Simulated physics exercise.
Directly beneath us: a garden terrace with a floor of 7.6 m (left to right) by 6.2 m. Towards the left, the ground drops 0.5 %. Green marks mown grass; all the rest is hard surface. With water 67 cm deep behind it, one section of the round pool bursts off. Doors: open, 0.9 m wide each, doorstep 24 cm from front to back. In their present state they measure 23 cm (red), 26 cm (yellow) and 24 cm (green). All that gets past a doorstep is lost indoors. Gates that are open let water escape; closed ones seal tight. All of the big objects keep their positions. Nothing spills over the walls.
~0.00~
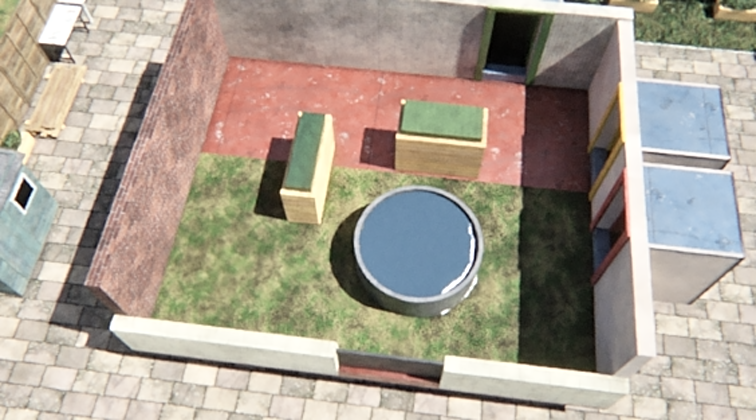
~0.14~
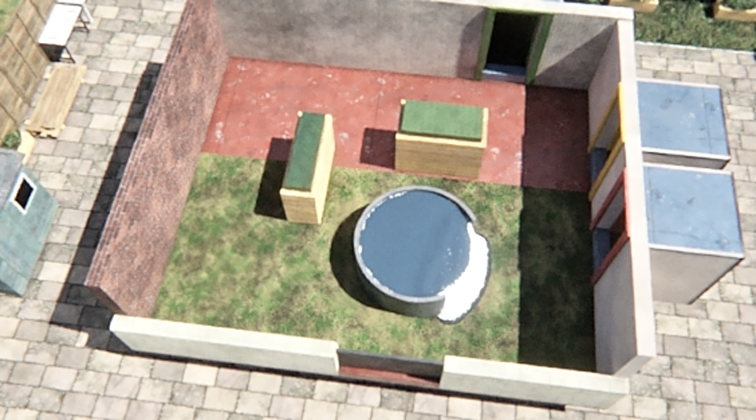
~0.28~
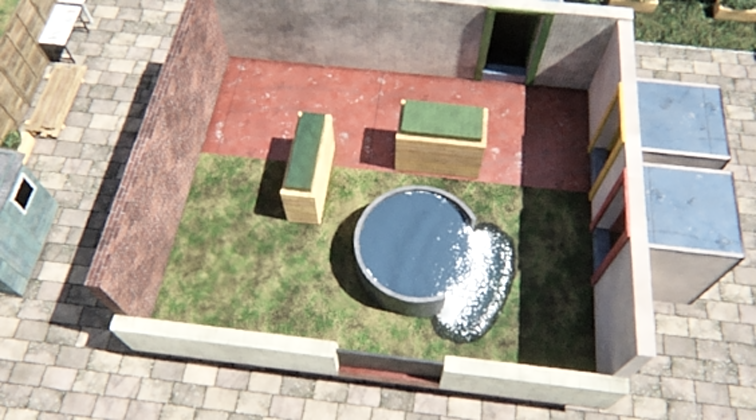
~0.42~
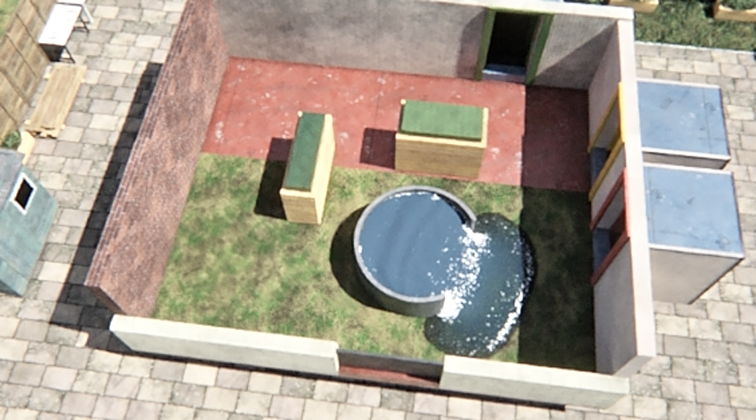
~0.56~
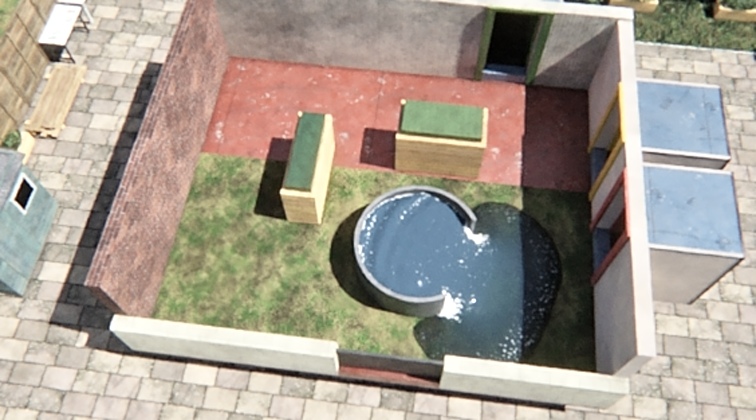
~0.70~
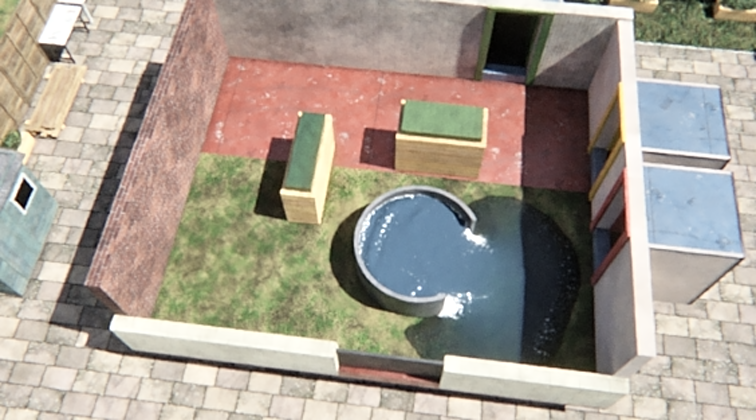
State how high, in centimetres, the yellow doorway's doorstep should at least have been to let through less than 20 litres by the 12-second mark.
At least some 5 cm.
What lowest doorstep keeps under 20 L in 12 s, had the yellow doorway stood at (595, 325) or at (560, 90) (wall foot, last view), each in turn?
Roughly 27 and 11.0 cm.
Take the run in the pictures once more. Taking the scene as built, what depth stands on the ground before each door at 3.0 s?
Depth at red 20 cm, at yellow 8 cm, at green 0 cm.
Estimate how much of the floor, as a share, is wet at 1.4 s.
Approximately 20 % of the floor.
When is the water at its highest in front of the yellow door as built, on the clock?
Approximately 2.4 s.
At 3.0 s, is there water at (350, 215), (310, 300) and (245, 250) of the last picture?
Untouched; untouched; untouched.
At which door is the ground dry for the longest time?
It's the green door, I'd say.
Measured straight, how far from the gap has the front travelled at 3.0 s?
5.0 metres.
After 1.4 s water covers 20 % of the floor, deepest (41 cm) near (595, 388); it has not reached the yellow door.
After 3.0 s water covers 30 % of the floor, deepest (26 cm) near (510, 296); 8 cm at the yellow door, 0 litres in over its 26 cm doorstep.
After 12.0 s water covers 100 % of the floor, deepest (10 cm) near (224, 78); 5 cm at the yellow door, 0 litres in over its 26 cm doorstep.
At the yellow door as built, the water arrived by 1.8 s and peaked near 9 cm at 2.4 s.
Run again over the same 12 s with other heights there, 38 litres in over 4 cm, 16 litres over 5.5 cm. The limit of 20 litres is kept from about 5 cm up.
